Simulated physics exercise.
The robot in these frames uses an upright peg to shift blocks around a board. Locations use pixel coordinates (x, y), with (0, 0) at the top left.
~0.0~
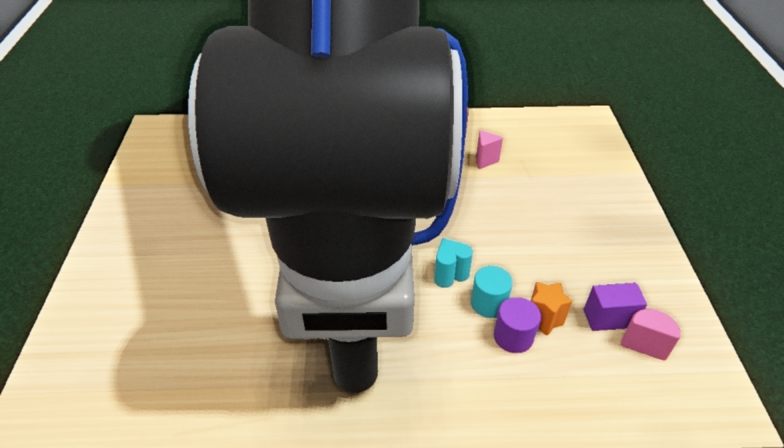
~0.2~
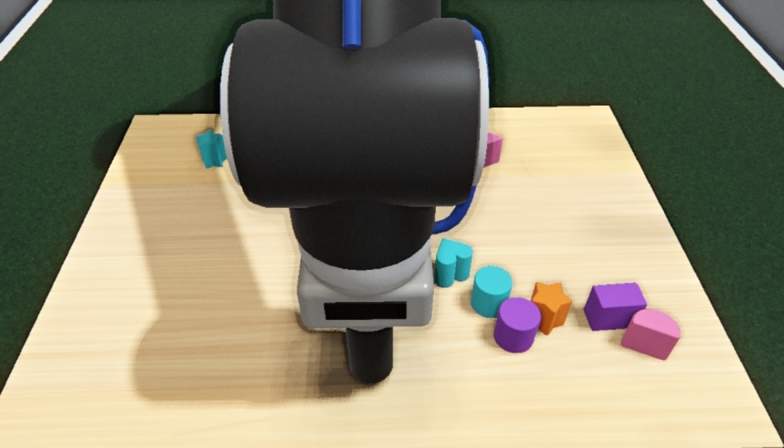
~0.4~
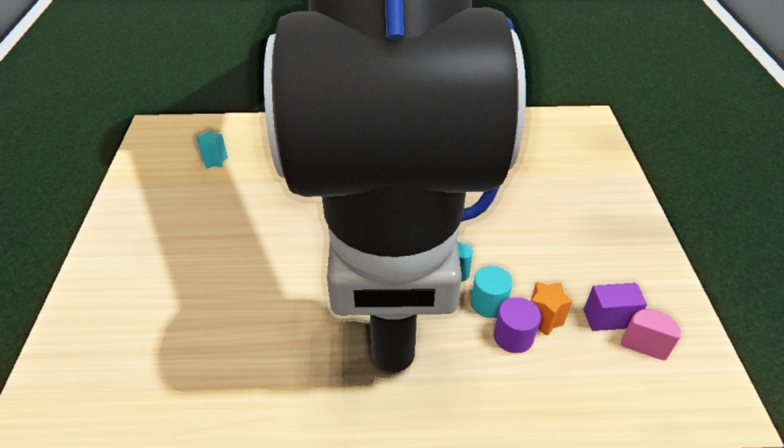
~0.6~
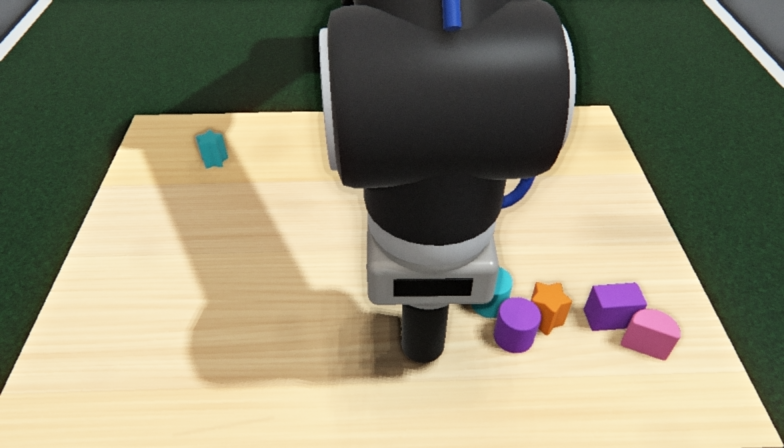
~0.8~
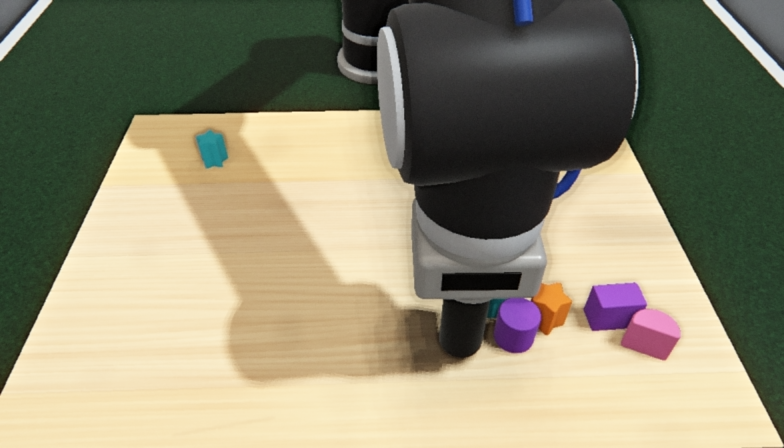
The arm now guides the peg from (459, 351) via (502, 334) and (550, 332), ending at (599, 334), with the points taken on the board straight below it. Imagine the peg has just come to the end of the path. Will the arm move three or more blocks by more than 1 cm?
Yes - that is the case.
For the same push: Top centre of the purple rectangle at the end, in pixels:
Its top centre lands on (662, 276).
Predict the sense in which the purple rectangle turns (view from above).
Rotation: Clockwise.
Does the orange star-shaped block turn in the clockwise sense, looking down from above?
I expect not.
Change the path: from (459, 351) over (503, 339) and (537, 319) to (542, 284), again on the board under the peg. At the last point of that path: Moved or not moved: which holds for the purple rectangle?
By the time the path is finished, it has moved at least a centimetre.
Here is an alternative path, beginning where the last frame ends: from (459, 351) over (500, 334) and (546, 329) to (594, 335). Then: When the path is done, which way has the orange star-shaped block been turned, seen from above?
Overhead view: Anti-clockwise.
On the path given first. One third of the way, peg (505, 324); purple circular block (549, 306); orange star-shaped block (570, 286).
Two thirds of the way, peg (555, 321); purple circular block (599, 300); orange star-shaped block (587, 272), turned 40° anticlockwise; purple rectangle (638, 288), turned 30° clockwise.
At the end, peg (604, 323); purple circular block (639, 292); orange star-shaped block (589, 271), turned 50° anticlockwise; purple rectangle (662, 276), turned 75° clockwise; pink D-shaped block (663, 323).
